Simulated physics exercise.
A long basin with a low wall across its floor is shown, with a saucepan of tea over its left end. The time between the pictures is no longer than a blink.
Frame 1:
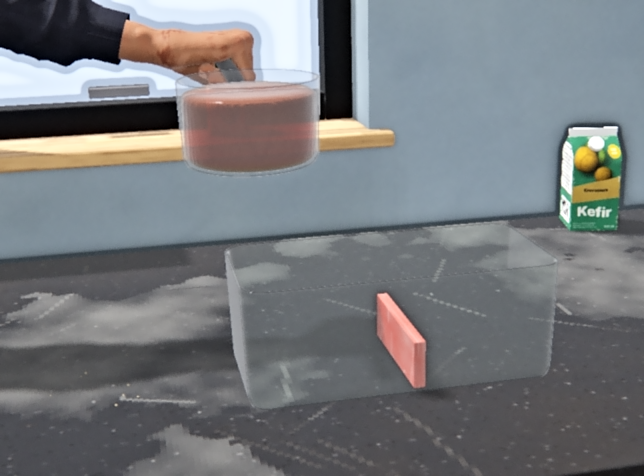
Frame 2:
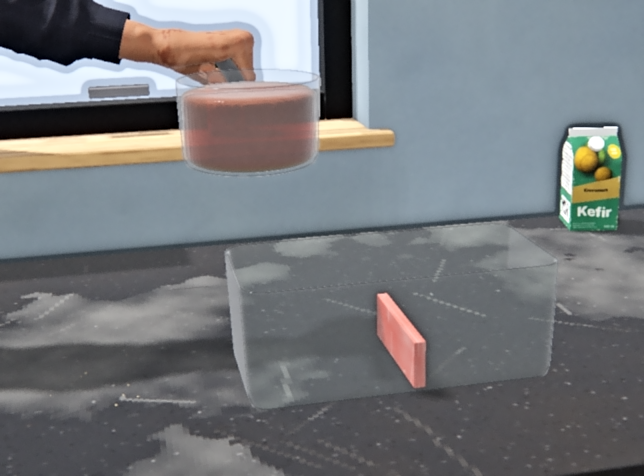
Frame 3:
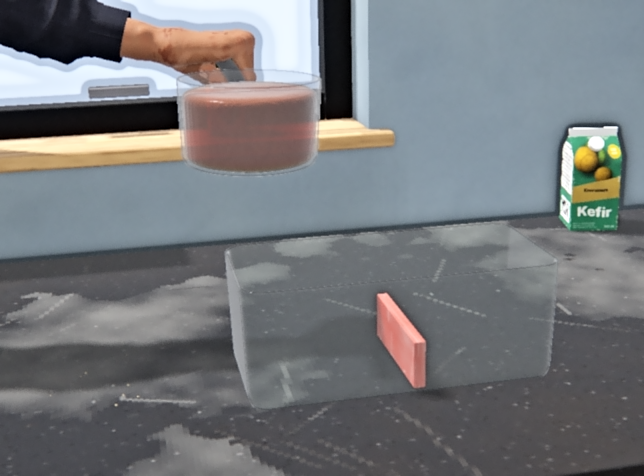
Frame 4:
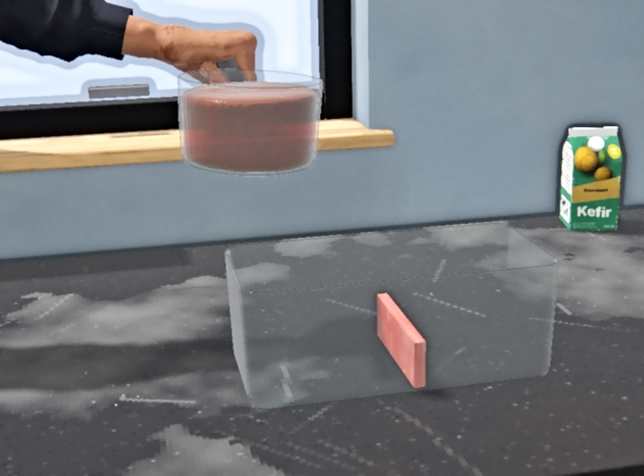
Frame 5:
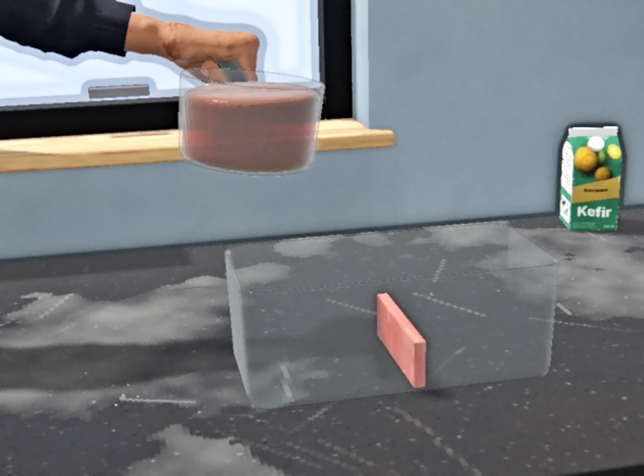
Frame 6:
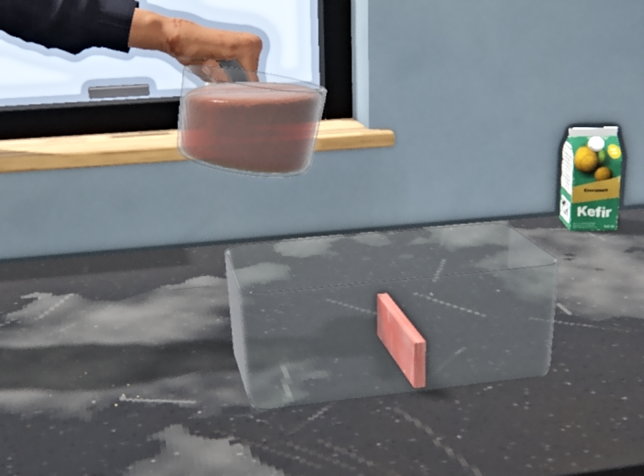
A hand held a clear saucepan of reddish-brown tea above the left end of a long, see-through basin with a low pink wall inside, keeping it level at first, then tilting it slightly to the right.
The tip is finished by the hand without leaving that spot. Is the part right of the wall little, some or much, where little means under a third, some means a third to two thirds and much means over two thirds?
Some.
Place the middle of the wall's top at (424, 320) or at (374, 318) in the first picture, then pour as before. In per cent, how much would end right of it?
10 % and 75 %, roughly.
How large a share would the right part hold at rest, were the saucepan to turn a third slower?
50 per cent or thereabouts.
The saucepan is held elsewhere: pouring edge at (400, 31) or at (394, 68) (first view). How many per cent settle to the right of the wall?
It comes to 95 % the first time and 95 % the second.
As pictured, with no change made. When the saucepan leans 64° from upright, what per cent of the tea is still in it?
It still holds close to 65 per cent at that lean.
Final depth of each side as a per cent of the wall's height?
Near 40 on the left, 40 on the right.
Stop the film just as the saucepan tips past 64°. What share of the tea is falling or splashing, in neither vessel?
Somewhere around 25 per cent of it.
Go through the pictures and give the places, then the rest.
It leans 0°; its right rim is at (317, 77); the tea meets the walls at (180, 95) and (314, 88); the long basin's rim runs from (233, 271) to (533, 244); the wall's top is at (400, 318), in the first frame.
It leans 0°; its right rim is at (317, 78); the tea meets the walls at (180, 95) and (313, 88), in the second frame.
It leans 2°; its right rim is at (318, 79); the tea meets the walls at (182, 94) and (315, 89), in the third frame.
It leans 4°; its right rim is at (319, 82); the tea meets the walls at (181, 94) and (315, 89), in the fourth frame.
It leans 7°; its right rim is at (321, 86); the tea meets the walls at (183, 94) and (316, 89), in the fifth frame.
It leans 11°; its right rim is at (323, 91); the tea meets the walls at (184, 96) and (319, 90), in the sixth frame.
A moment on, the saucepan is tipped part way and 65 per cent is still to pour, 5 is left of the wall and 2 right of it.
Next, the saucepan is tipped on its side and 16 per cent is still to pour, 26 is left of the wall and 43 right of it.
Then the saucepan is tipped on its side and 3 per cent is still to pour, 48 is left of the wall and 46 right of it.
Later the saucepan is tipped on its side and 0 per cent is still to pour, 52 is left of the wall and 46 right of it.
Finally, 53 per cent lies left of the wall, 46 right of it and 1 outside.
